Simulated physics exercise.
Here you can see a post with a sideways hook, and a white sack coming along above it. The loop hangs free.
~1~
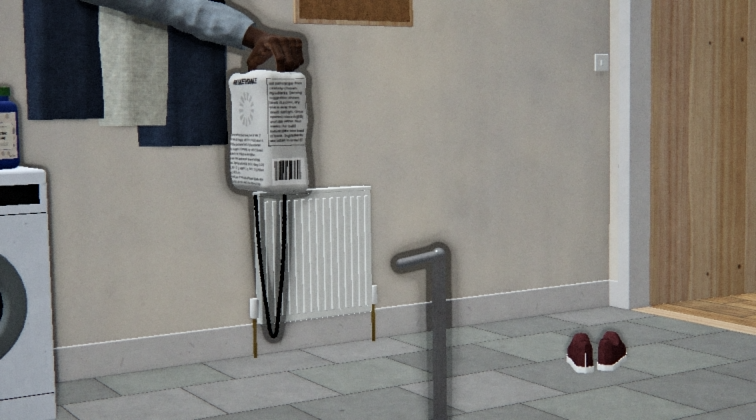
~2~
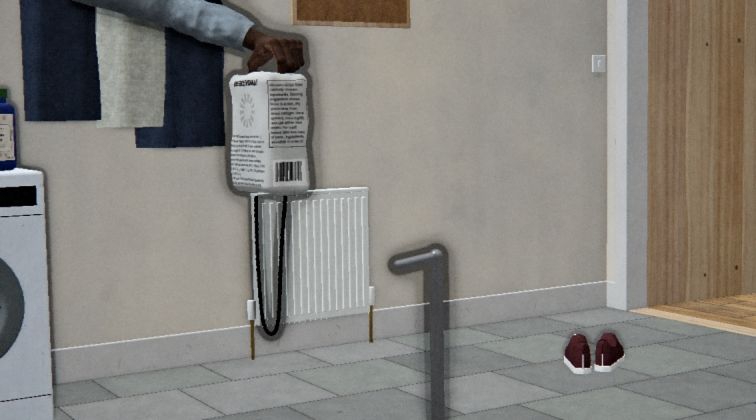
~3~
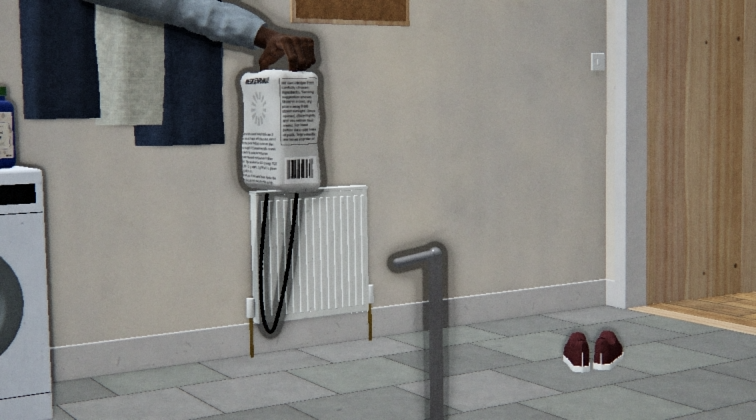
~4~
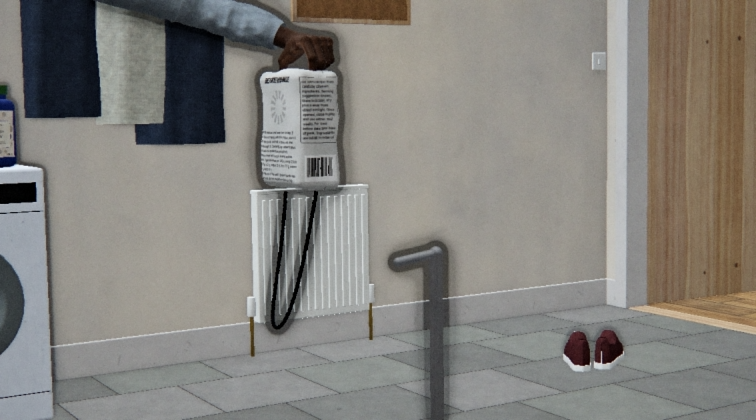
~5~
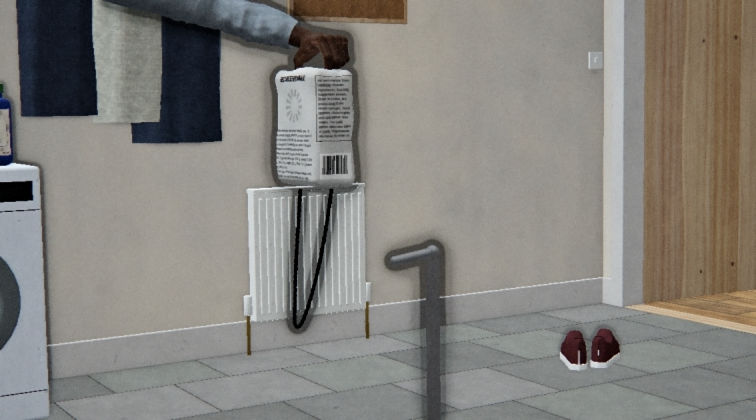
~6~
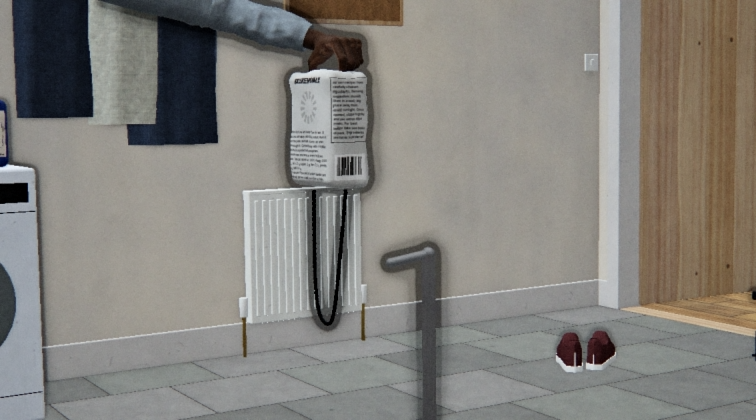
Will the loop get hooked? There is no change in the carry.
Yes. My guess is it will be stopped at the post.
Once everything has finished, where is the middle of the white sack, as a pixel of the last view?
(507, 125).
Then, 0.72 s later than the last view, sack over the post near (416, 127).
Then, 1.38 s later than the last view, sack past the post near (490, 125).
Finally, sack past the post near (506, 125); loop tight round the post, hand stopped. The white sack snags on the hook.
